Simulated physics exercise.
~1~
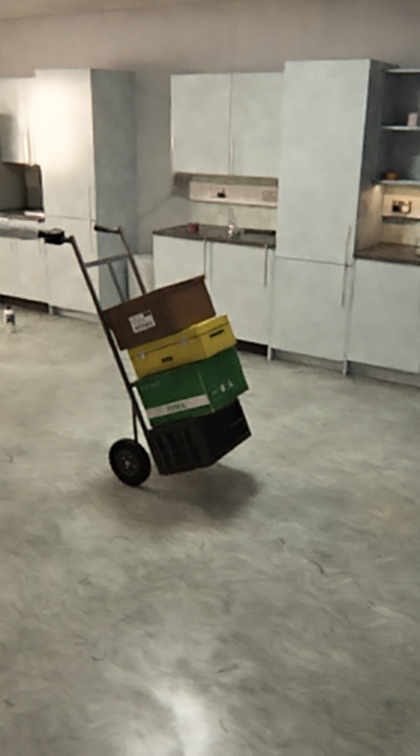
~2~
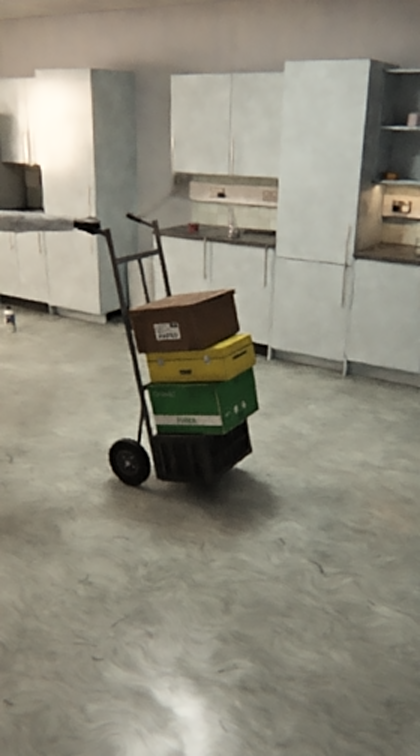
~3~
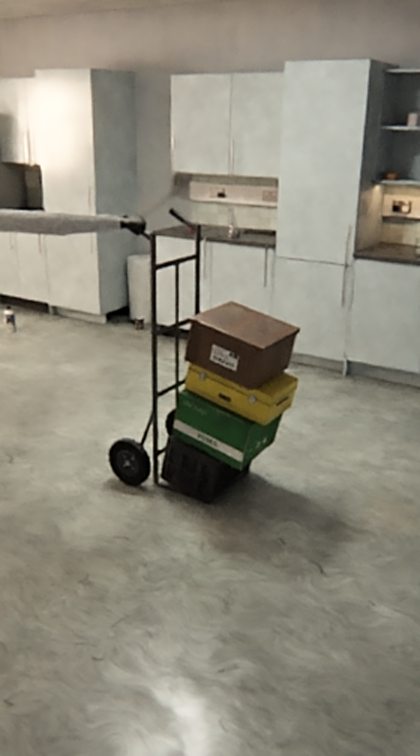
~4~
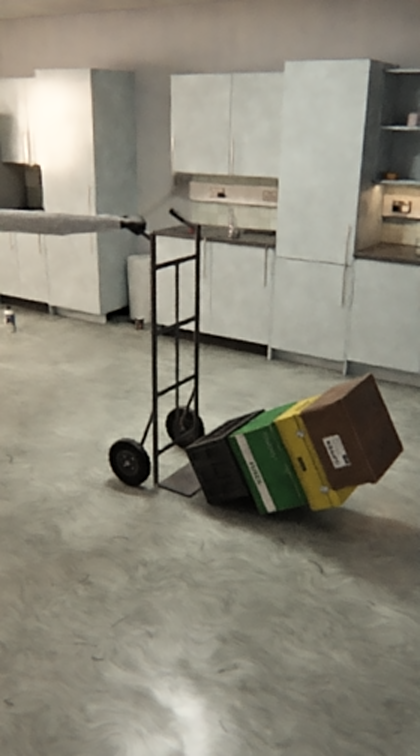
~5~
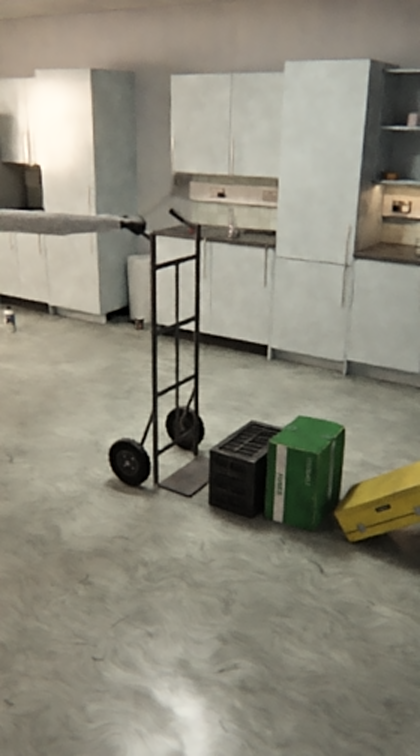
In a kitchen, a leaning hand truck stacked with a black crate, green box, yellow toolbox and brown tote swung upright, and the whole stack tipped off to the right, the crate and green box landing beside it while the tote tumbled out of view.
